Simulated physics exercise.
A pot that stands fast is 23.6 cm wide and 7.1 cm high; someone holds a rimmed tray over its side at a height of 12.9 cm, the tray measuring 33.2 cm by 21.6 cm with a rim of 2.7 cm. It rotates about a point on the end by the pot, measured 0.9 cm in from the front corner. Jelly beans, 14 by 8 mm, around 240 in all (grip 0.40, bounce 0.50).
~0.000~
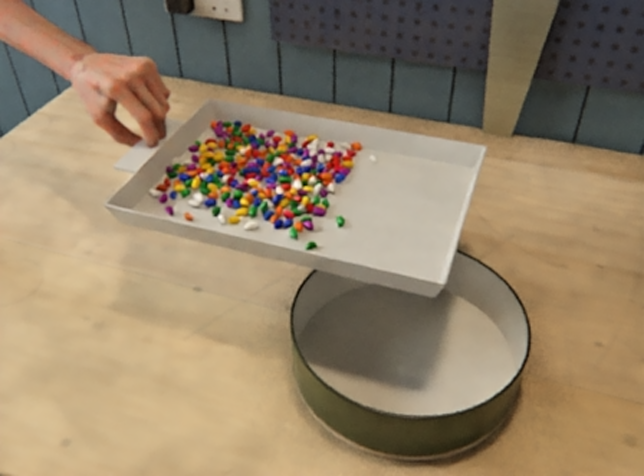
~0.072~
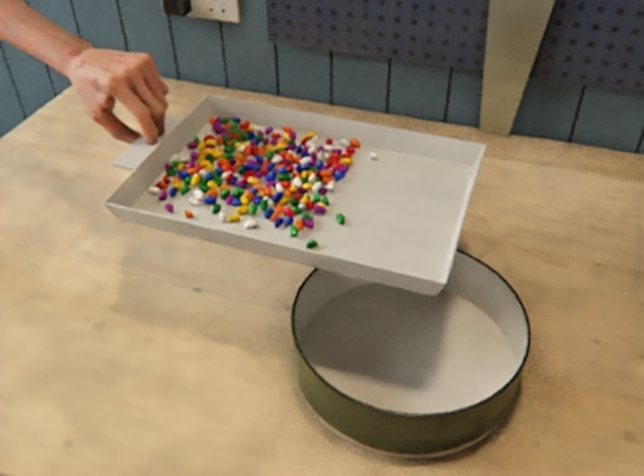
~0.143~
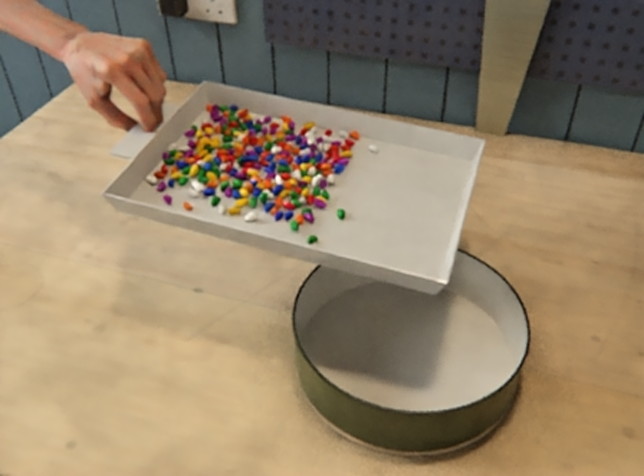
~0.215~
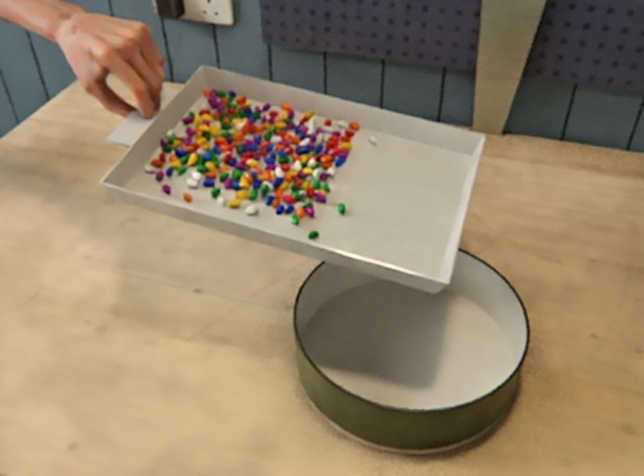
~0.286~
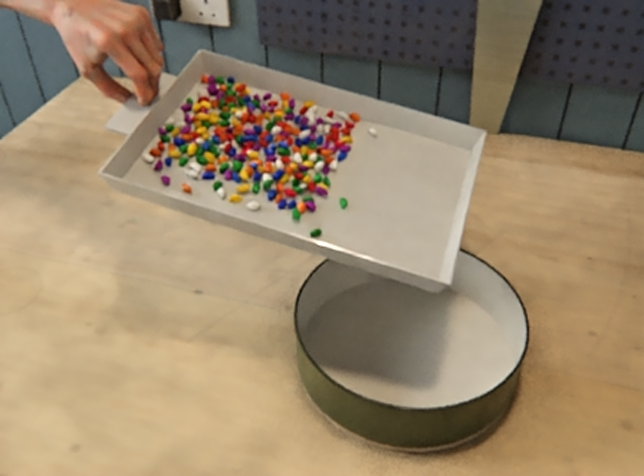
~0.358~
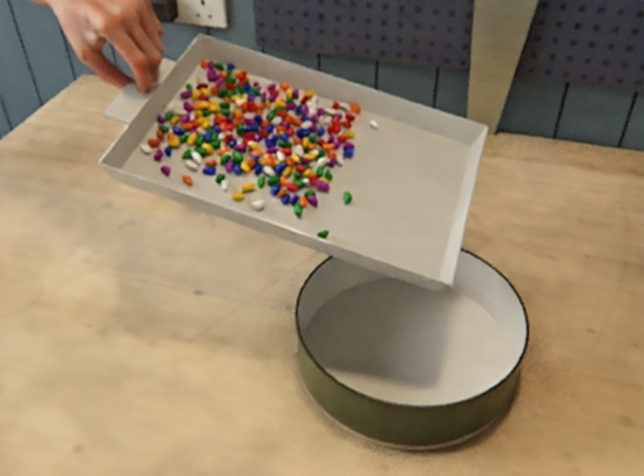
To begin with, a hand holds the left end of a pale rimmed tray of colourful jelly beans, its right end over a round green pot on a wooden table. The hand then raises that left end steadily, tilting the tray down toward the right, while the beans stay bunched on its left half.
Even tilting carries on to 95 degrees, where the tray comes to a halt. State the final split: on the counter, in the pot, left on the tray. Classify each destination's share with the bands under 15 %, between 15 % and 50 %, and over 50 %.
Counter: Under 15 %; pot: Over 50 %; tray: Under 15 %.
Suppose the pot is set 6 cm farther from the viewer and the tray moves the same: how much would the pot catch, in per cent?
Roughly 20 per cent.
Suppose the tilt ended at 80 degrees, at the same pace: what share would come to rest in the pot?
Pot share: About 95 per cent.
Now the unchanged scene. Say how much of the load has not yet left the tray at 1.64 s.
It comes to near 60 per cent.
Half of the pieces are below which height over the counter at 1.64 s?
Roughly 14 cm.
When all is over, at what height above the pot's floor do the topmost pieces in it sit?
Close to 3.0 cm up.
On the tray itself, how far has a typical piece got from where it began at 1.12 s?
By then it sits near 22 cm from where it began.
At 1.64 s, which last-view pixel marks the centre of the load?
At that moment the load's centre is around (457, 280).
After 1.12 s, tilt 52 degrees; the tray holds 85 %, the pot 5 %.
After 1.64 s, tilt 77 degrees; the tray holds 60 %, the pot 35 %.
Then, at 2.21 s, tilt 95 degrees; the tray holds 0 %, the pot 95 %.
By 3.0 s all is still; counter 0 %, pot 100 %, tray 0 %.
